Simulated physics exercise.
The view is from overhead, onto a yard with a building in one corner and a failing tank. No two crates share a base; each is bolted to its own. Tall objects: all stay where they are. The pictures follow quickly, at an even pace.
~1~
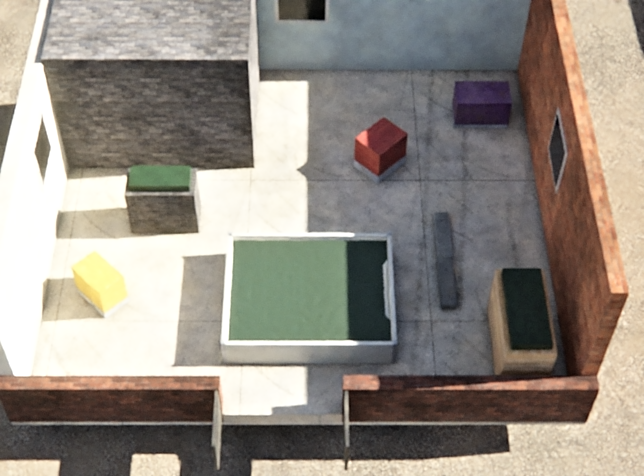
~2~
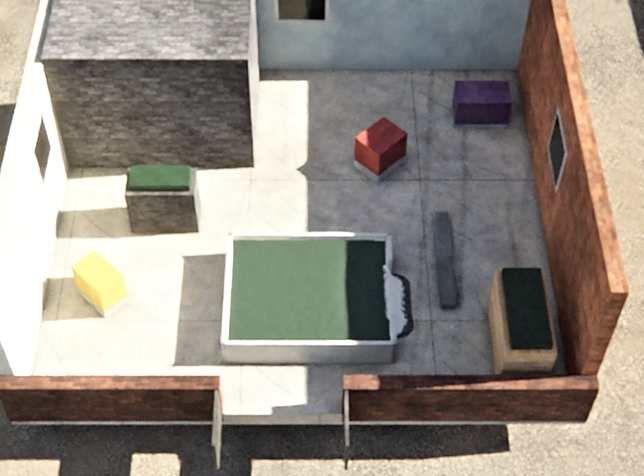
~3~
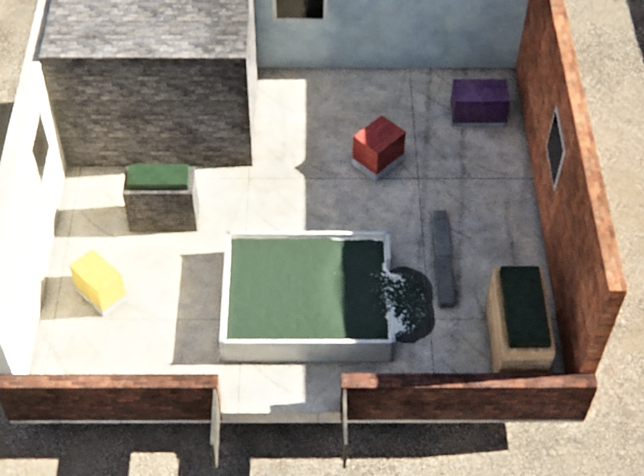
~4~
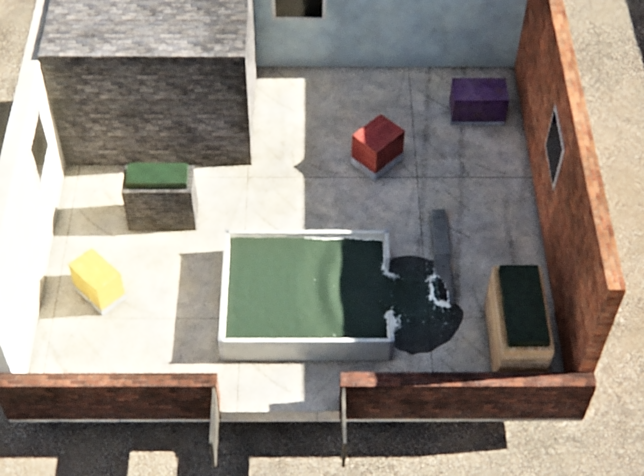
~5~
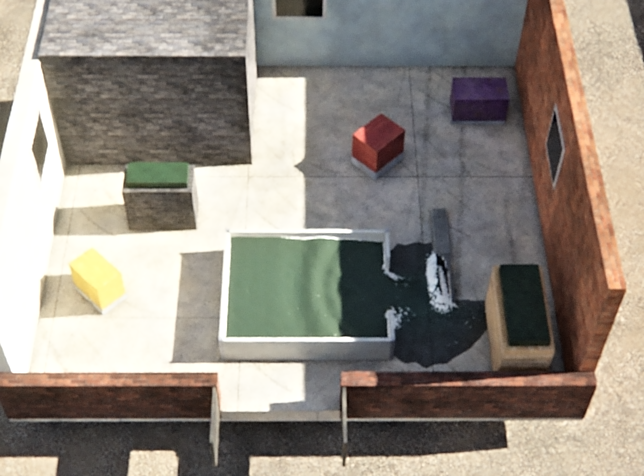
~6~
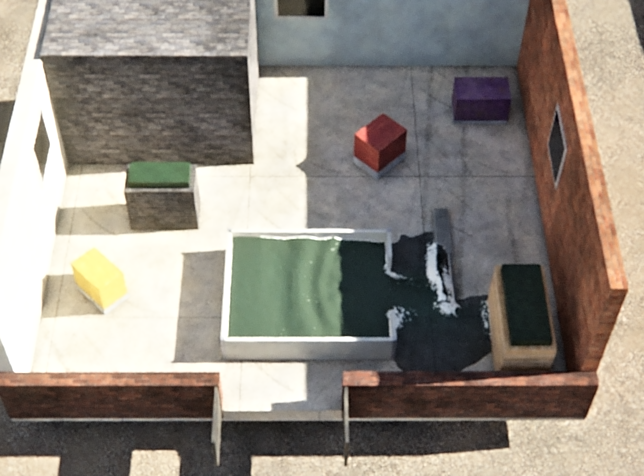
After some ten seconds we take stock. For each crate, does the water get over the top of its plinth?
In order: The red crate is protected by its plinth; the yellow crate is protected by its plinth; the purple crate is not protected by its plinth.
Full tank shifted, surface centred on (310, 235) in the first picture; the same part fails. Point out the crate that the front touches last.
My pick is the crate marked yellow.
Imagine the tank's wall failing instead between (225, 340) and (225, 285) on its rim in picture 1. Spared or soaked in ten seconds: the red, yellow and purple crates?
I'd say the red crate stays clear, while the yellow crate is overrun and the purple crate stays clear.
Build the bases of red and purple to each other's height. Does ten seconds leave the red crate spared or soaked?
Red: Flooded.
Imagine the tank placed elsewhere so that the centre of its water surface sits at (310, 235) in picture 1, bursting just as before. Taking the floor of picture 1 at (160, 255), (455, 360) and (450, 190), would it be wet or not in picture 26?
As listed: Not flooded, covered, wet.
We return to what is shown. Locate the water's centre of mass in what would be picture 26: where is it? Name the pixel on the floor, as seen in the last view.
Somewhere near (369, 294).
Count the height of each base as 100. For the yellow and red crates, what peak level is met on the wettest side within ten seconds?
Taking them in the order asked, 40 percent and 70 percent.
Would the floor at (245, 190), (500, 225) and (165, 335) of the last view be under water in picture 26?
Result by point, in sequence: Unwetted, then waterlogged, then unwetted.
A moment on, water covers 10 % of the floor; the red crate not reached, the yellow crate not reached, the purple crate not reached.
Next, water covers 25 % of the floor; the red crate water round its plinth, the yellow crate not reached, the purple crate not reached.
Then, water covers 40 % of the floor; the red crate water round its plinth, the yellow crate not reached, the purple crate water round its plinth.
Later, water covers 60 % of the floor; the red crate water round its plinth, the yellow crate water round its plinth, the purple crate water round its plinth.
In the end, water covers 85 % of the floor; the red crate stayed above the water, the yellow crate stayed above the water, the purple crate was topped.
